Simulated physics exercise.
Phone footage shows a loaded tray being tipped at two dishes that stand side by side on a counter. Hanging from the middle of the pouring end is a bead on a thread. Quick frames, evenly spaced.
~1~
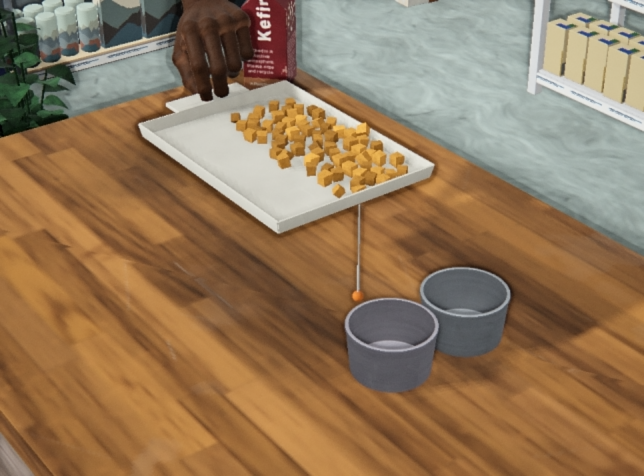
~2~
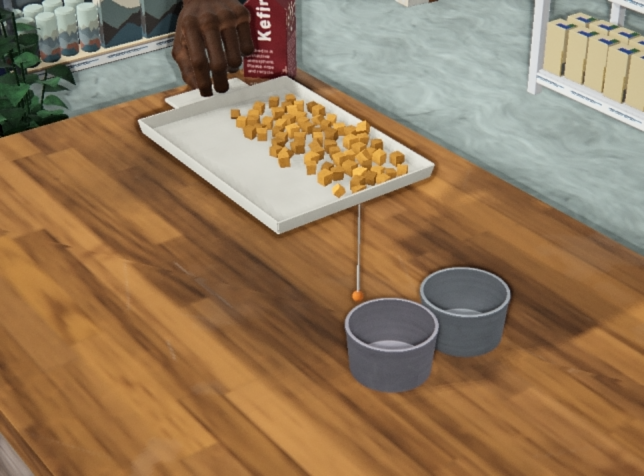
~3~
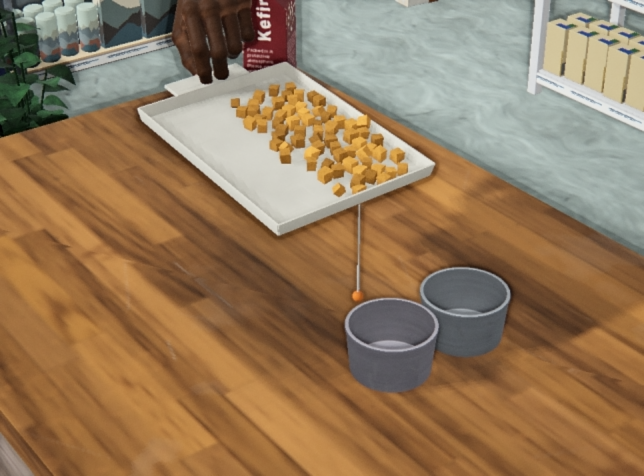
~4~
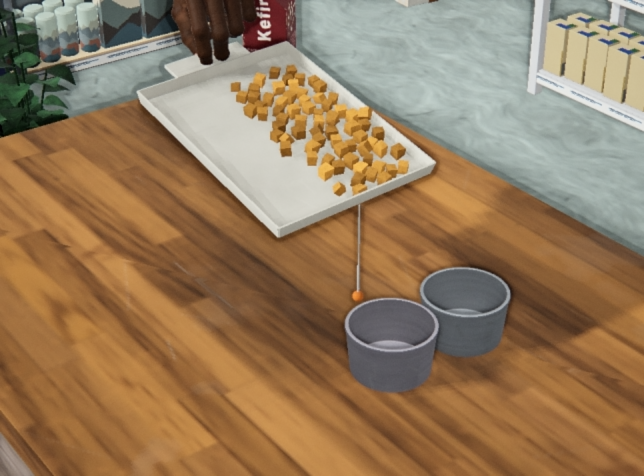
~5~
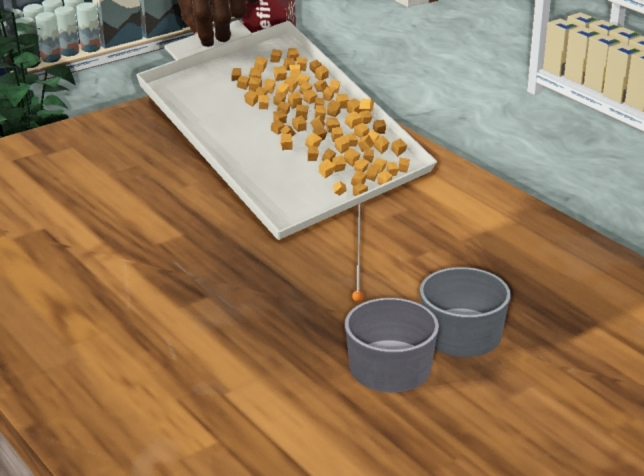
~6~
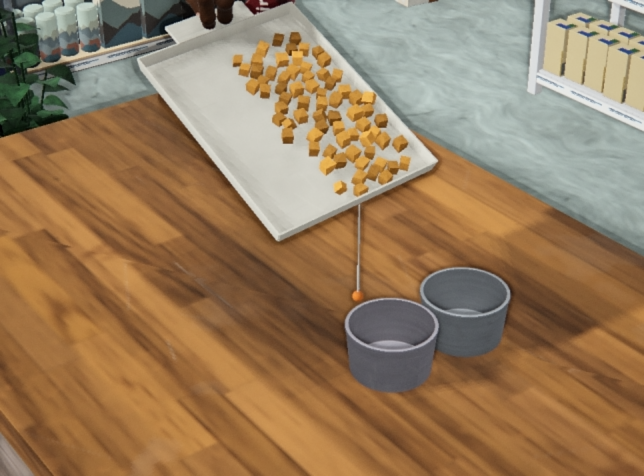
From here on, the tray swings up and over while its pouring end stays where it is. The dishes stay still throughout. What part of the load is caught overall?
The greater share is going to end up outside the dishes.
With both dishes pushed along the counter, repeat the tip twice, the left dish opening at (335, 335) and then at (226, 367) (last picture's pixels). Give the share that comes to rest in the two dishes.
First position: Some 50 %; second position: Some 50 %.
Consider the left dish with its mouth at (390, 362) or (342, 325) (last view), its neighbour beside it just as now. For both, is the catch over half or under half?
The first place gets a lesser share, the second a lesser share.
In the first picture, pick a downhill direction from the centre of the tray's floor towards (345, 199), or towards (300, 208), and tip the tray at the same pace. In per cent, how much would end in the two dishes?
Near 40 % and, after that, 20 %.
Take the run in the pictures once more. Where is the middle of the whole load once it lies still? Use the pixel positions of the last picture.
Somewhere around (316, 410) in the final view.
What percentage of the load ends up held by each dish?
Per hundred pieces, the left dish ends with about 10 and the right dish with about 0.
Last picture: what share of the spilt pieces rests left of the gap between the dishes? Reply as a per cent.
Share to the left: Near 80 per cent.
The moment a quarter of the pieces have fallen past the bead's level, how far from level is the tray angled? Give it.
That happens at around 100°.
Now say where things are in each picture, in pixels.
The first frame shows corners of the pouring end at (278, 220) and (430, 164), level; middle of the load at (318, 141), croutons; left dish at (420, 363); right dish at (493, 328); bead on its thread at (358, 296).
The second frame shows corners of the pouring end at (278, 221) and (430, 164), level; middle of the load at (318, 139).
The third frame shows corners of the pouring end at (279, 223) and (431, 163), tipped barely, lowest at the left corner; middle of the load at (318, 132).
The fourth frame shows corners of the pouring end at (279, 226) and (431, 162), tipped a little, lowest at the left corner; middle of the load at (319, 122).
The fifth frame shows corners of the pouring end at (280, 229) and (432, 161), tipped clearly, lowest at the left corner; middle of the load at (320, 113).
The sixth frame shows corners of the pouring end at (280, 232) and (433, 160), tipped clearly, lowest at the left corner; middle of the load at (322, 104); left dish at (420, 363); right dish at (493, 328).
Soon, tray tipped steeply; most on the tray; a small part in the air.
A while on, tray tipped past a quarter turn; a small part on the tray; a stray few in the left dish; about a third outside both; about half in the air.
Towards the end, tray tipped past a quarter turn; a small part in the left dish; most outside both.
Finally, tray tipped past a quarter turn; a small part in the left dish; none in the right dish; most outside both.
